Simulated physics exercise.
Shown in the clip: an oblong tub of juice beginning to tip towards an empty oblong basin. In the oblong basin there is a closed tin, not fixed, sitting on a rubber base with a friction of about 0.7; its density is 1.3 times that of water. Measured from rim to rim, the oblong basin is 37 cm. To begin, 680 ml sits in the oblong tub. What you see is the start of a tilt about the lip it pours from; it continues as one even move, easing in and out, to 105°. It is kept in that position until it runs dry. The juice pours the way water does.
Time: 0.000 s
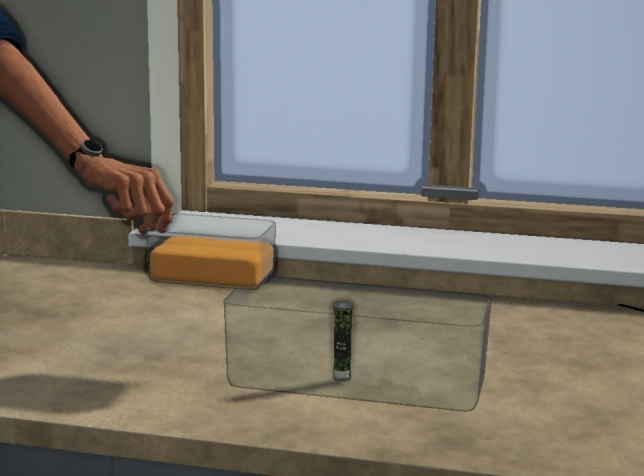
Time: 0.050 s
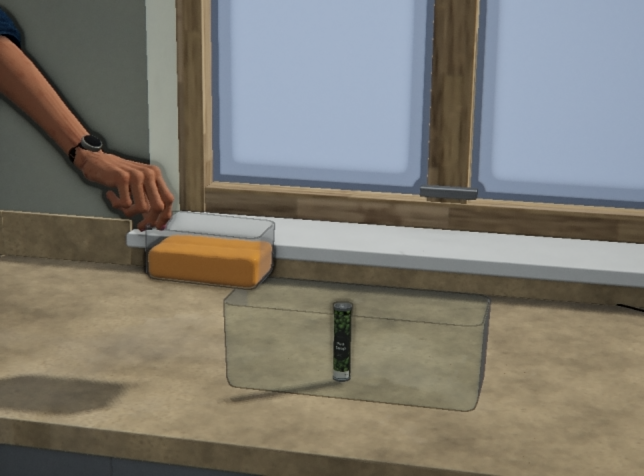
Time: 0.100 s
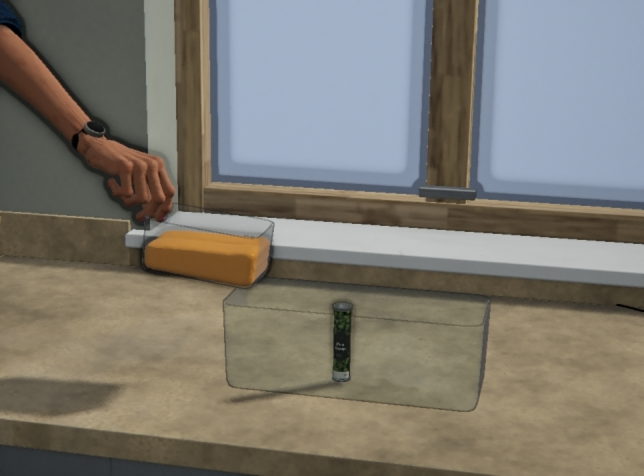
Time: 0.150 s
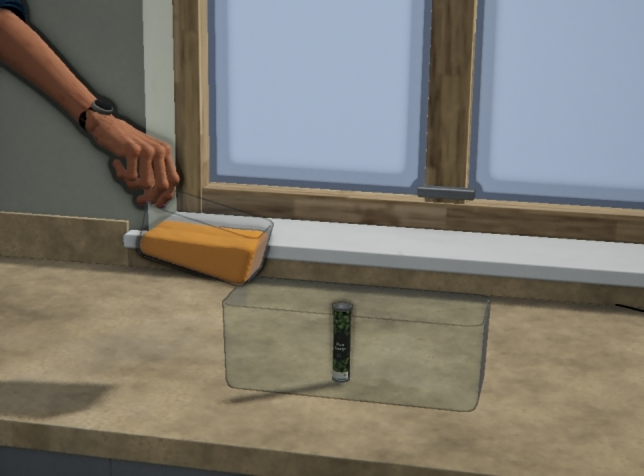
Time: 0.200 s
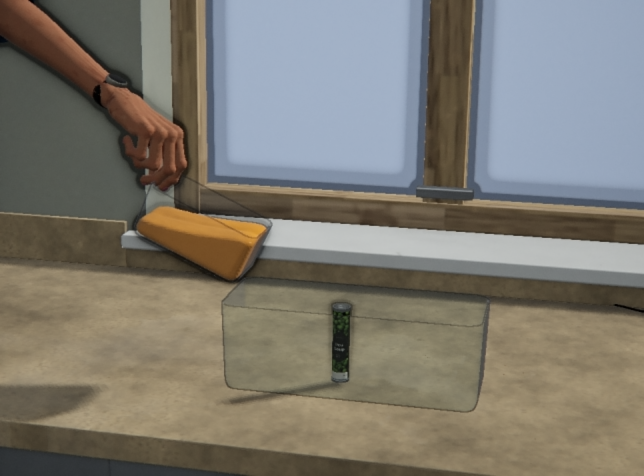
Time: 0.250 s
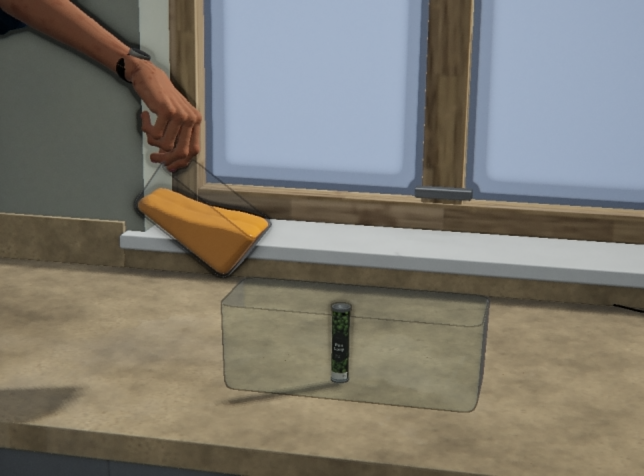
On a kitchen counter, a hand tilts a tub of orange juice rightward beside a clear basin.
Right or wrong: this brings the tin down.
Right, the tin comes down.
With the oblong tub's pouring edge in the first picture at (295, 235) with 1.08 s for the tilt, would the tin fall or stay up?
Then the tin remains standing.
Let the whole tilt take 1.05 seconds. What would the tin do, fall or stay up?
Result: Tin tipped over.
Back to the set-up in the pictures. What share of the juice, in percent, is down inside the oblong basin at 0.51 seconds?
Near 10 in a hundred.
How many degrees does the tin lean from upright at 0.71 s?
Near 25 degrees.
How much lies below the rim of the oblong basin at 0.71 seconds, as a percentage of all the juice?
Near 88 in a hundred.
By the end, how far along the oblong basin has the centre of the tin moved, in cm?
About 7.0 cm.
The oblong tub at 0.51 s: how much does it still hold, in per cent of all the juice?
Still held: Roughly 32 % of the total.
Then, 0.51 s in, the tilt is 96° and 32 per cent is still to pour; the tin stands where it began.
Then, 0.71 s in, the tilt is 105° and 3 per cent is still to pour; the tin leans 24°.
Then, 0.91 s in, the tilt is 105° and 0 per cent is still to pour; the tin lies on its side.
Then, 1.13 s in, the tilt is 105° and 0 per cent is still to pour; the tin lies on its side.
Finally, the tin lies on its side.
